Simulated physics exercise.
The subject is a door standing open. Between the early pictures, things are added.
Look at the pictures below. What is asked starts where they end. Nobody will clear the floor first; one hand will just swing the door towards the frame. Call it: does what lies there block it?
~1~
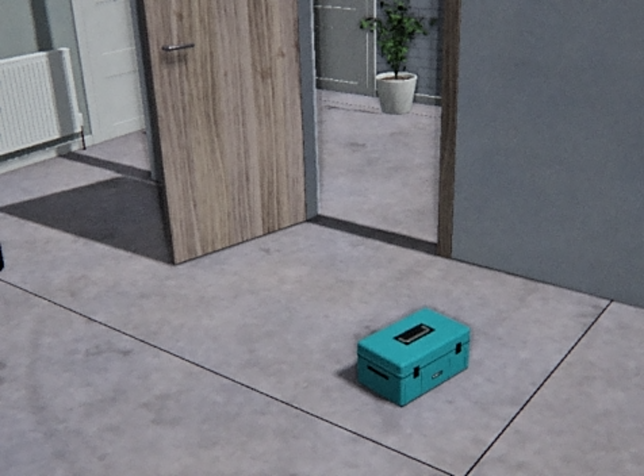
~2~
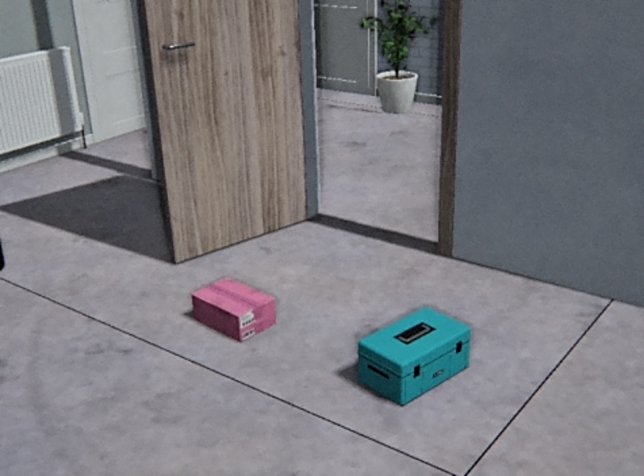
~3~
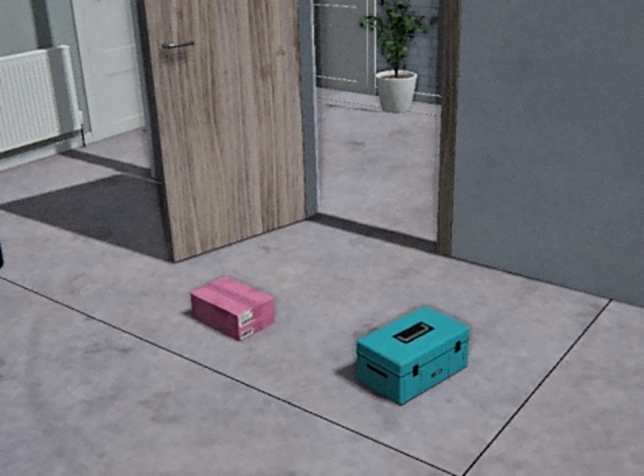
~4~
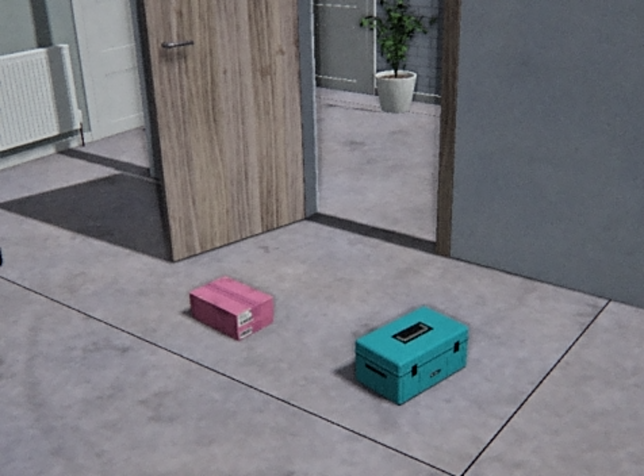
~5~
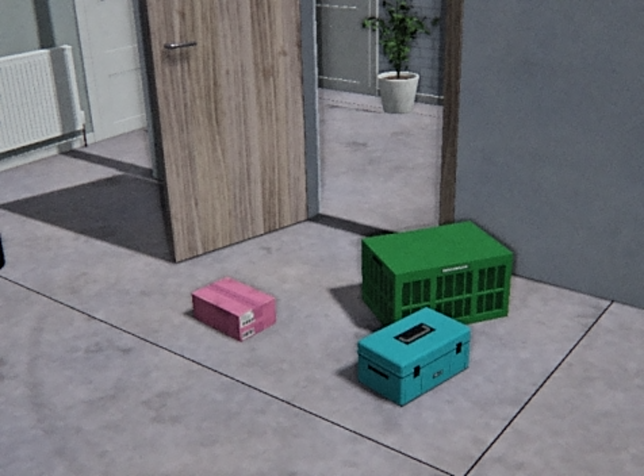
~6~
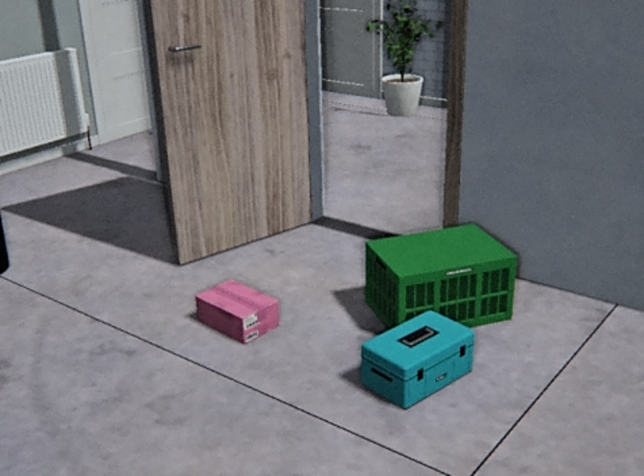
No.
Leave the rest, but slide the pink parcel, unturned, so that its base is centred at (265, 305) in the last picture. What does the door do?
It makes it all the way then.
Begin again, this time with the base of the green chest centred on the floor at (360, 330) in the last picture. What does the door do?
Finishes its swing.
Then, 0.50 s later than the last frame, door 89° open.
Then, 1.00 s later than the last frame, door 56° open.
Then, 1.30 s later than the last frame, door 34° open.
Then, 1.60 s later than the last frame, door 11° open.
When it is over, door 0° open; all 3 as before. End places, in pixels of the last picture, green chest near (438, 280).
